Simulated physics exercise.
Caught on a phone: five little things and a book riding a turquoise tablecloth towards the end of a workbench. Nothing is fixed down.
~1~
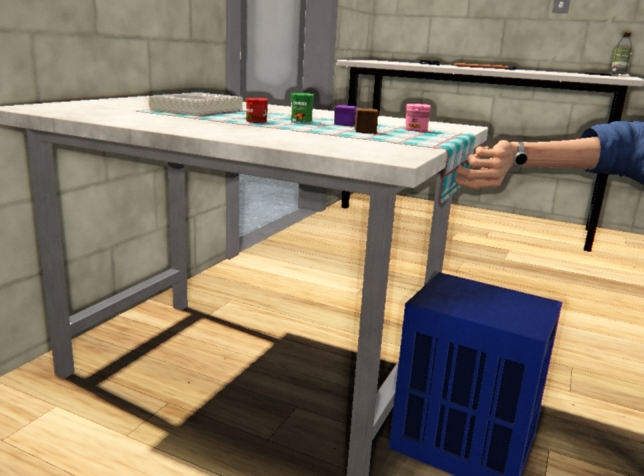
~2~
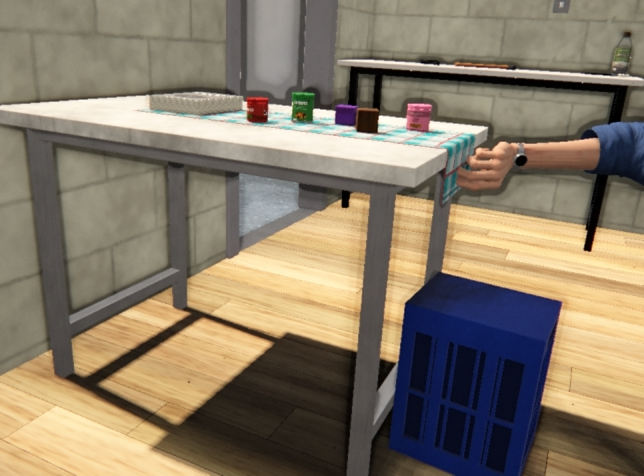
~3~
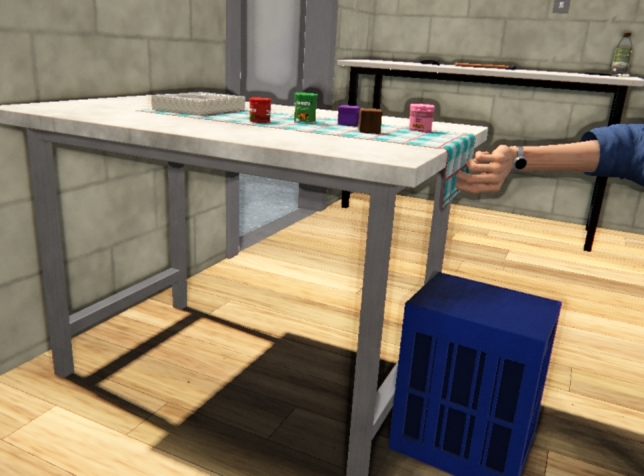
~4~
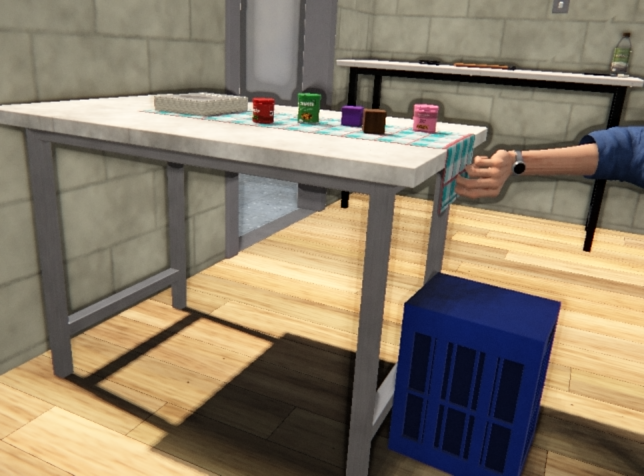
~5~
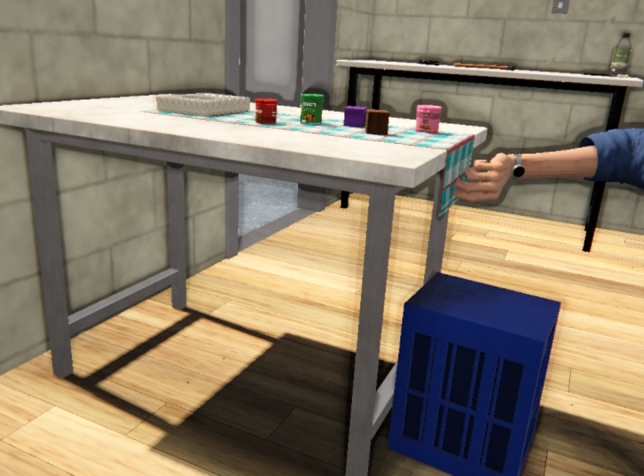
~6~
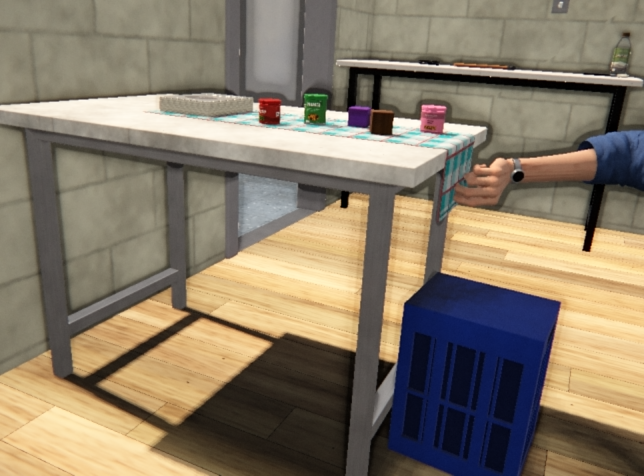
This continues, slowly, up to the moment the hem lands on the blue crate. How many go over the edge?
Over the edge go two.
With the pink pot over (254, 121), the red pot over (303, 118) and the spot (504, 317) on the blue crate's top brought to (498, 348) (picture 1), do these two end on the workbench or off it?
The pink pot holds on, the red pot remains up.
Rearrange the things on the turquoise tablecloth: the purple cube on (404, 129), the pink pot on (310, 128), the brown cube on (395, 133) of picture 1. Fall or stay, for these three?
The purple cube tumbles off; the pink pot stays on; the brown cube is carried off.
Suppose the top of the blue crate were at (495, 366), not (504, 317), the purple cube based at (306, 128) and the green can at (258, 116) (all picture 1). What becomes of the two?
The purple cube tumbles off, the green can does not fall.
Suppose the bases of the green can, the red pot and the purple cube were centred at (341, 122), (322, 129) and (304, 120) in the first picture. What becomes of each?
The green can keeps its place on top, the red pot keeps its place on top, the purple cube does not fall.
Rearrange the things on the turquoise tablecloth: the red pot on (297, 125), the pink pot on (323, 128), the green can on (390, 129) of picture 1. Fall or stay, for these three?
The red pot holds on, the pink pot stays on, the green can drops off.
A little later, hem near (450, 246); all still up.
Next, hem near (447, 276); pink pot gone.
Later still, hem on the crate; pink pot and brown cube gone.
When it is over, hem on the crate; pink pot and brown cube gone. The workbench loses two.
